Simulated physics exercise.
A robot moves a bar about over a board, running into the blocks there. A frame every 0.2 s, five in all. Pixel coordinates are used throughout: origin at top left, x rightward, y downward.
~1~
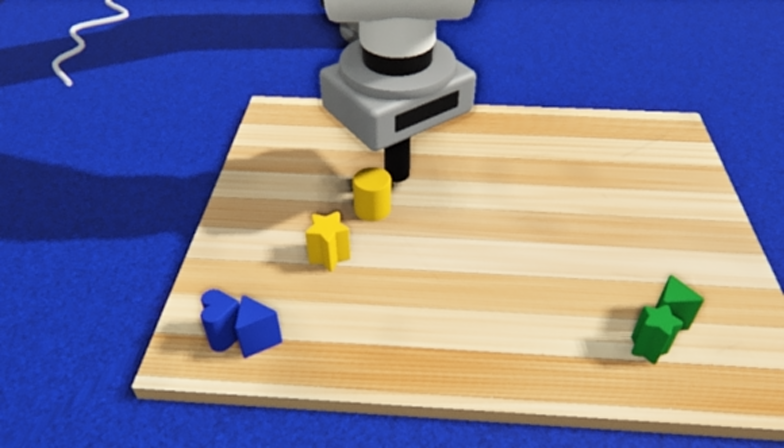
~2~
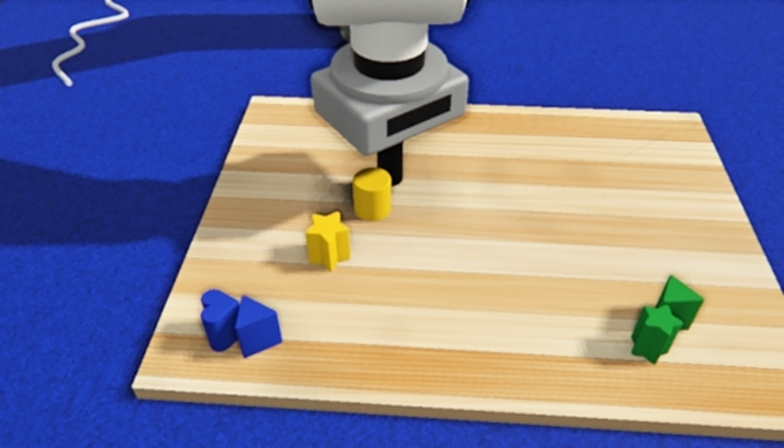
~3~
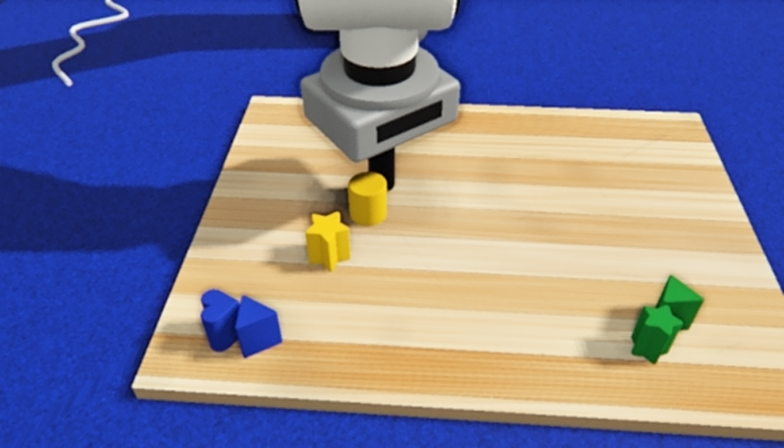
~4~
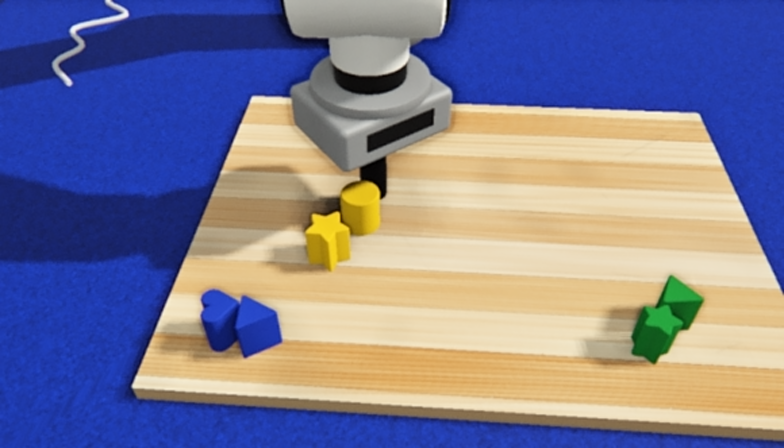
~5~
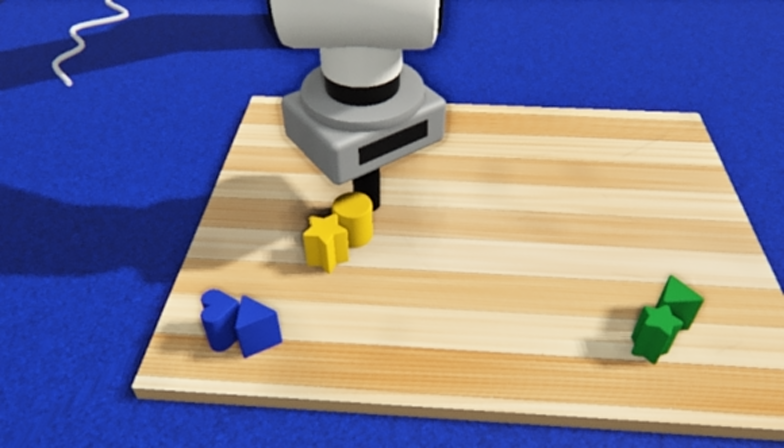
A grey and white robot arm with a short black bar reaches over a pale striped wooden board on a blue surface, seen from above at an angle by a still camera. A yellow disc and yellow star sit left of centre, two blue blocks at lower left, two green ones at right. The bar moves down and left, pushing the disc against the star.
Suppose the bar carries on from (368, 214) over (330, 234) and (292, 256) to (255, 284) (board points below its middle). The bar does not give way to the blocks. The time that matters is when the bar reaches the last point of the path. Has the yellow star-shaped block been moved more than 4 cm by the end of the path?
That would be a no.
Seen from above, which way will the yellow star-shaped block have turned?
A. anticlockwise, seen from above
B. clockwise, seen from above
B
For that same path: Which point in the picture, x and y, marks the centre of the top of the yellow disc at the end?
Expect it around (333, 229).
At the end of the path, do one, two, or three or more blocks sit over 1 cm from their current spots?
My answer is two.
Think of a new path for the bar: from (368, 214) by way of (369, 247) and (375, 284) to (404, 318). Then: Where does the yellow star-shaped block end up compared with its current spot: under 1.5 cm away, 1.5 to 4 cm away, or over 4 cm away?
Overall it shifts between 1.5 and 4 cm.
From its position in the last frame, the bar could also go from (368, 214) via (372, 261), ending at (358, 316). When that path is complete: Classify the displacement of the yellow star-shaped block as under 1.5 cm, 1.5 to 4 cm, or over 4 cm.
It is going to finish 1.5 to 4 cm from where it is now.
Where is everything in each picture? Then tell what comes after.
In the first frame, lower end of the bar (397, 175), tops of blocks, blue heart-shaped block (216, 304), yellow star-shaped block (326, 225), yellow disc (372, 178).
In the second frame, bar (390, 179), blocks as before.
In the third frame, bar (382, 185), yellow disc (367, 183).
In the fourth frame, bar (374, 193), yellow disc (360, 192).
In the fifth frame, bar (367, 204), blue heart-shaped block (216, 304), yellow star-shaped block (325, 227), yellow disc (352, 204).
On the path given first. One third of the way, bar (329, 224); yellow star-shaped block (312, 248), turned 40° clockwise; yellow disc (334, 226).
Two thirds of the way, bar (290, 247); yellow star-shaped block (311, 251), turned 40° clockwise; yellow disc (333, 229).
At the end, bar (253, 275); blue heart-shaped block not moved; yellow star-shaped block (311, 251), turned 40° clockwise; yellow disc (333, 229).
